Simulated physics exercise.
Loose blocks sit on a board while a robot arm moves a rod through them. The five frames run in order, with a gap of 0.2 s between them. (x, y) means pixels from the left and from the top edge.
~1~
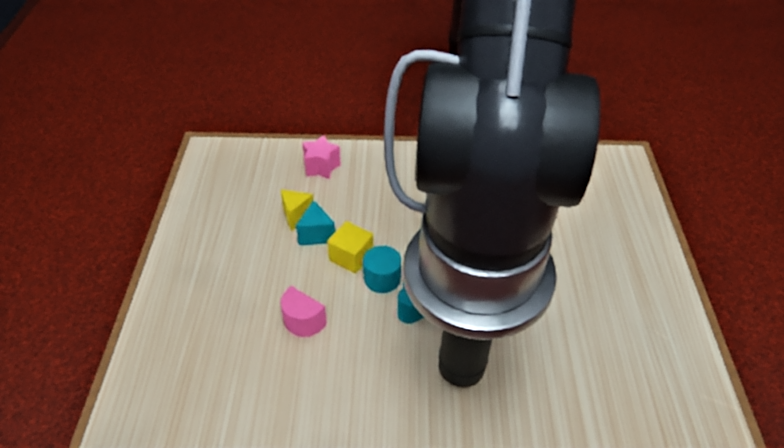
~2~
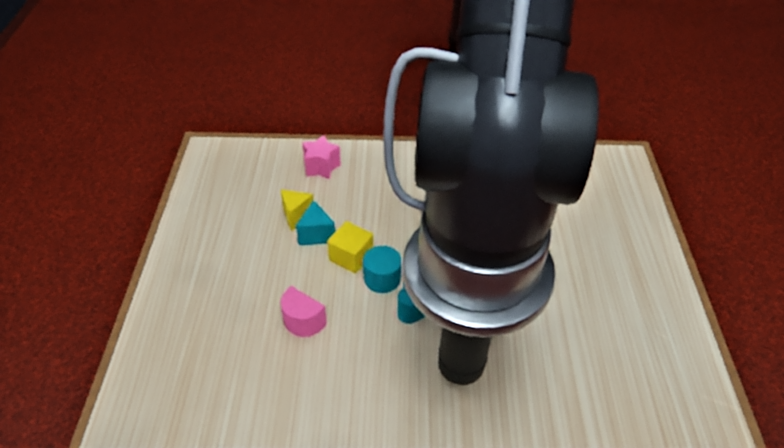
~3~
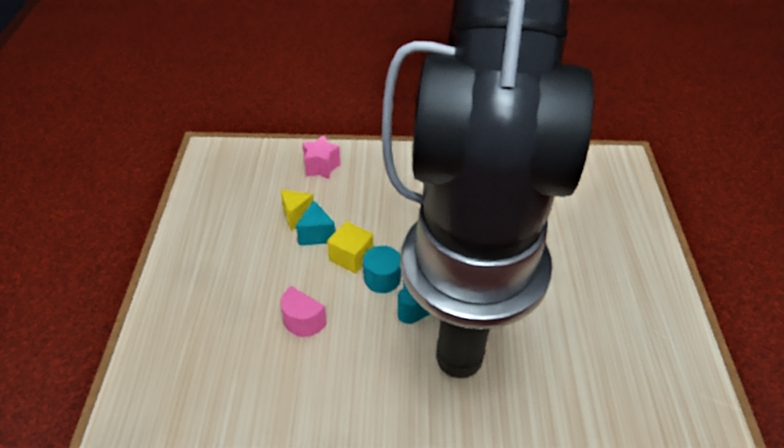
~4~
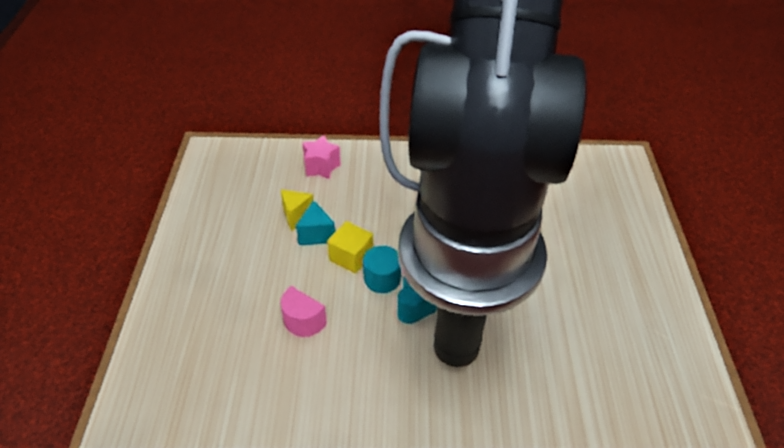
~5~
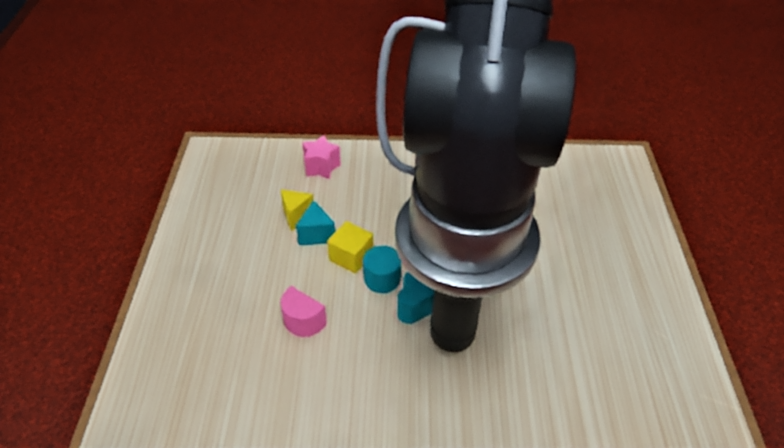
The footage shows a black robot arm holding a rod over a wooden board scattered with pink, yellow and turquoise blocks. The rod shifts slightly up and left, nearing a partly hidden turquoise block, while the blocks stay still.
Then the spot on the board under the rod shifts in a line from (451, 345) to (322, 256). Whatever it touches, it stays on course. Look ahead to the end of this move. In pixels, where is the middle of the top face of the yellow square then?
(330, 207)
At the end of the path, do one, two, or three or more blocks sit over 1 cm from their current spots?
Total moved: Three or more.
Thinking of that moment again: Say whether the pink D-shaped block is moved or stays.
That block is not shifted.
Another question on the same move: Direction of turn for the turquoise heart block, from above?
It spins with the clock.
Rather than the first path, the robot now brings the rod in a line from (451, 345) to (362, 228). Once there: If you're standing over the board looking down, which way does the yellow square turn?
It goes round opposite to clock hands.
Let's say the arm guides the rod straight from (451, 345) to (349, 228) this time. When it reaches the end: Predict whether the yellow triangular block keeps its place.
It shifts.
What follows on the original path. One third of the way, rod (404, 302); yellow square (344, 232); turquoise cylinder (373, 248); turquoise heart block (398, 265), turned 25° clockwise.
Two thirds of the way, rod (360, 272); turquoise triangular block (302, 206); yellow square (334, 220); turquoise cylinder (368, 229); turquoise heart block (395, 248), turned 60° clockwise.
At the end, rod (320, 244); pink D-shaped block still; turquoise triangular block (304, 193), turned 40° anticlockwise; yellow square (330, 207), turned 35° clockwise; turquoise cylinder (368, 229); turquoise heart block (395, 248), turned 60° clockwise.
